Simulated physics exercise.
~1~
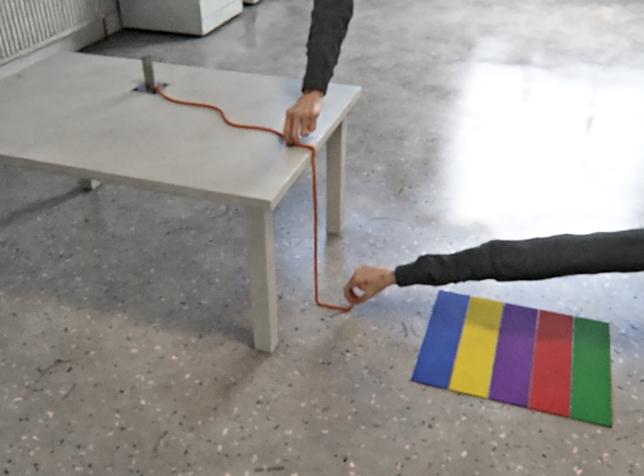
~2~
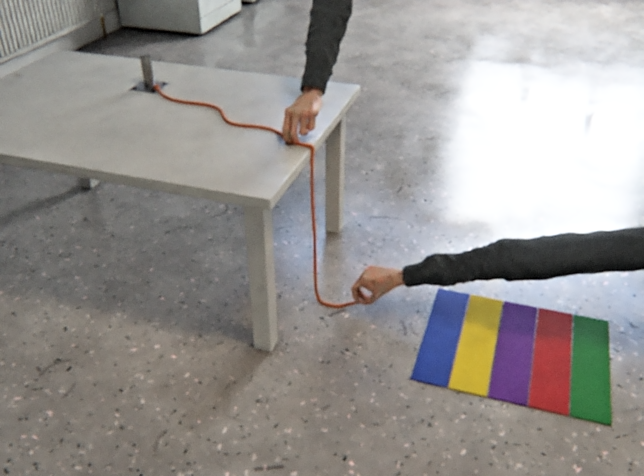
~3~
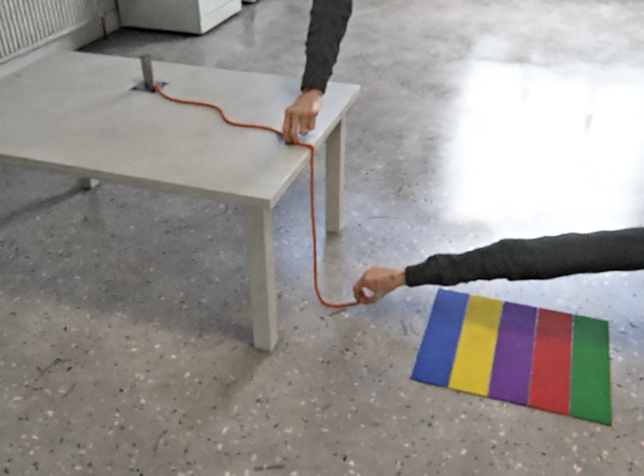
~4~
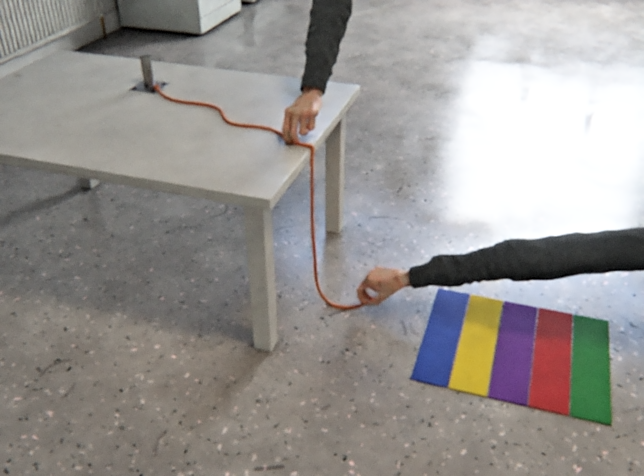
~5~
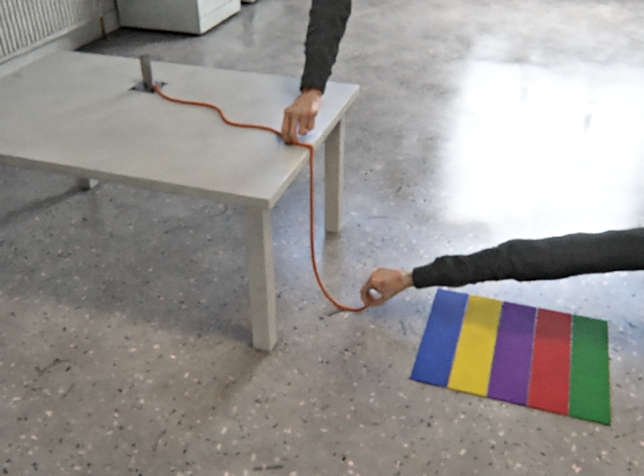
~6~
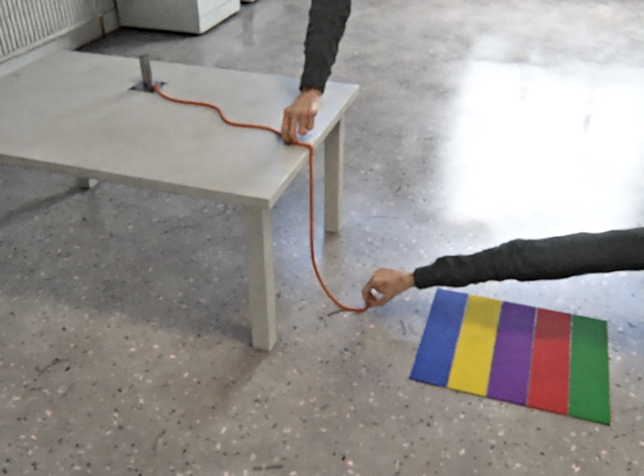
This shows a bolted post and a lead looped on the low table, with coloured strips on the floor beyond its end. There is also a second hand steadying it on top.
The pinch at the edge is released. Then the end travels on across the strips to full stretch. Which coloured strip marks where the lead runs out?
Yellow.
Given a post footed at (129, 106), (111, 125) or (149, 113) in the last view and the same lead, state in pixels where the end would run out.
The first try gives about (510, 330), the second about (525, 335) and the third about (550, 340).
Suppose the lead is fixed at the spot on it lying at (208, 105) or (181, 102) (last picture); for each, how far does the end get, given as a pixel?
In order, the pixels are (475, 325) and (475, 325).
Soon after, end near (422, 314); short of the strips.
After that, end near (459, 321); over blue.
At the stop, end near (482, 326); over yellow. It gets as far as the yellow strip.
